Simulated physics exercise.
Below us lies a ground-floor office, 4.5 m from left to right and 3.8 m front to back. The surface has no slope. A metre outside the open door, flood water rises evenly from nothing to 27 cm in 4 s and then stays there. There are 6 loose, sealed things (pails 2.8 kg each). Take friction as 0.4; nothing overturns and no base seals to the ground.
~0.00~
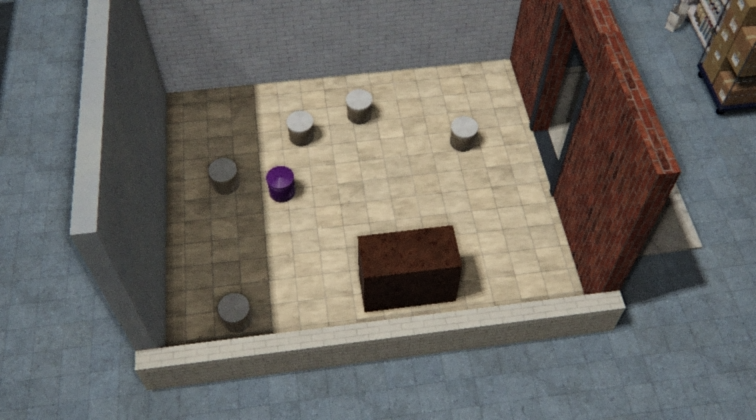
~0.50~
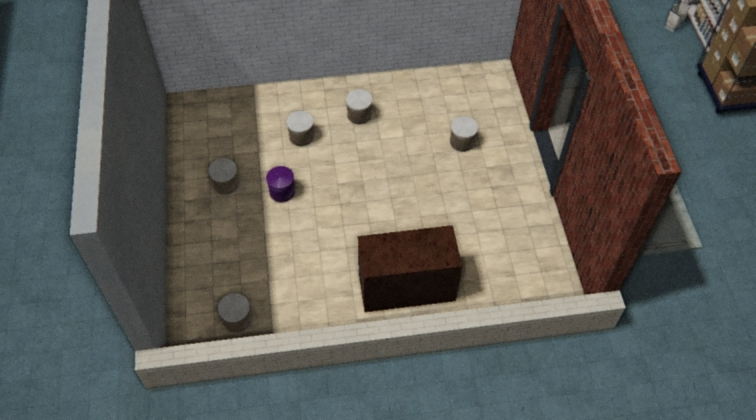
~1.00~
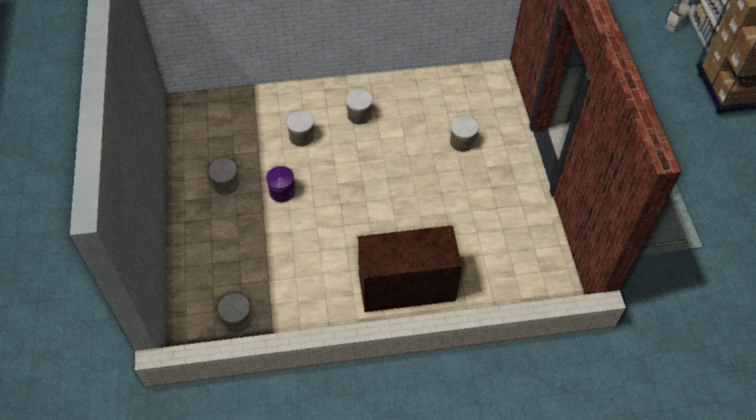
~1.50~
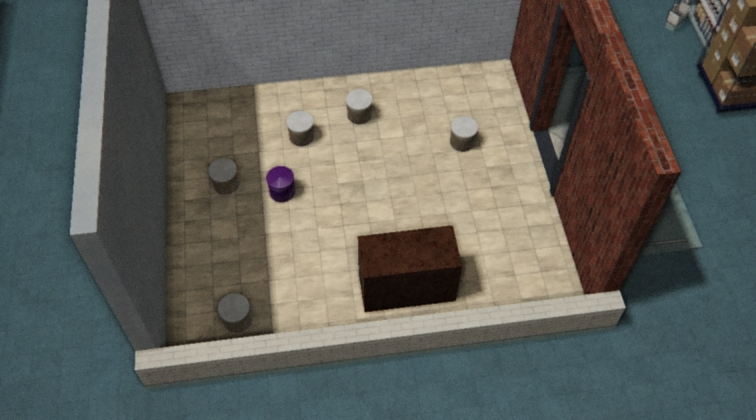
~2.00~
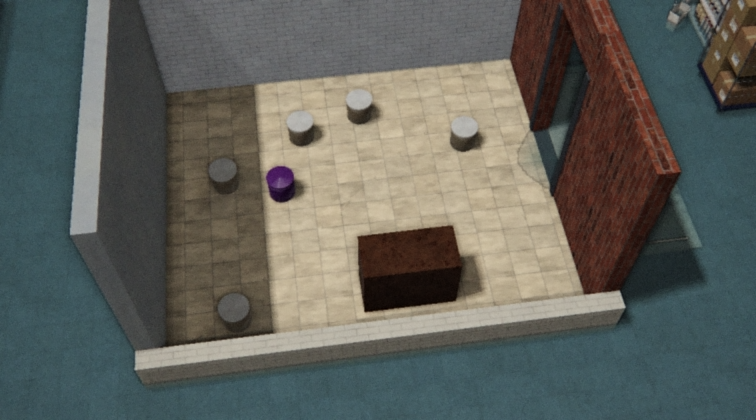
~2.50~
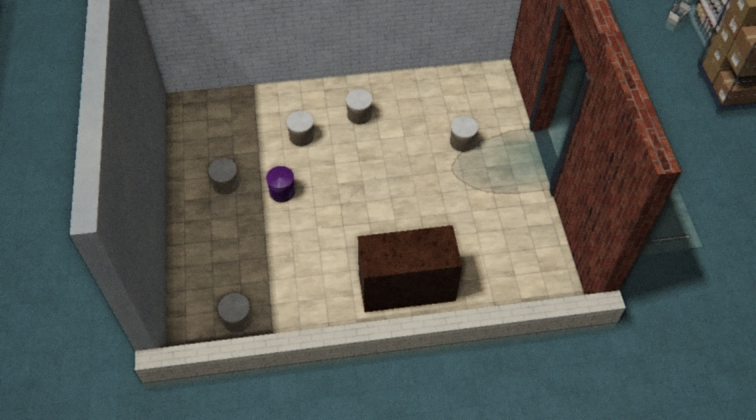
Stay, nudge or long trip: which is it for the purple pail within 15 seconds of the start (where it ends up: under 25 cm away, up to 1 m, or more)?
The purple pail travels far.
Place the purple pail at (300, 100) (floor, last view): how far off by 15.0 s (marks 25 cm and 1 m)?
It travels far.
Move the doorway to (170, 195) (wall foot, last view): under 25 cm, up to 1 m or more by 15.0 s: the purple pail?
Then the purple pail gets carried off.
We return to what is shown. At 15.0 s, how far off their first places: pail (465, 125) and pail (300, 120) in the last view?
In that order: 250 cm, 140 cm.
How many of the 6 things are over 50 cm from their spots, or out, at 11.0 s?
5 of them.
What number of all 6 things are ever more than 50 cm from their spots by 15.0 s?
That makes 6.
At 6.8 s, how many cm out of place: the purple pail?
About 120 cm.
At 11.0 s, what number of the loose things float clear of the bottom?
6 of them.
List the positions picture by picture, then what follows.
The purple pail at (280, 177) rests on the ground; water covers 0.0 m2; 0 of 6 have shifted, in the first picture.
The purple pail at (280, 177), on the bottom; water covers 0.0 m2; 0 of 6 have shifted, in the second picture.
The purple pail at (280, 177) rests on the ground; 0.0 m2 under water; 0 of 6 have shifted, in the third picture.
The purple pail at (280, 177), on the bottom; 0.0 m2 under water; 0 of 6 have shifted, in the fourth picture.
The purple pail at (280, 177) rests on the ground; 0.1 m2 under water; 0 of 6 have shifted, in the fifth picture.
The purple pail at (280, 177), on the bottom; 0.7 m2 under water; 0 of 6 have shifted, in the sixth picture.
After 3.5 s the purple pail is near (280, 177), 0.0 m from its start, aground; 0 afloat.
After 6.8 s the purple pail is near (178, 207), 1.2 m from its start, afloat; 6 afloat.
After 11.0 s the purple pail is near (249, 216), 0.7 m from its start, afloat; 6 afloat.
After 15.0 s the purple pail is near (271, 308), 1.7 m from its start, afloat; 6 afloat.
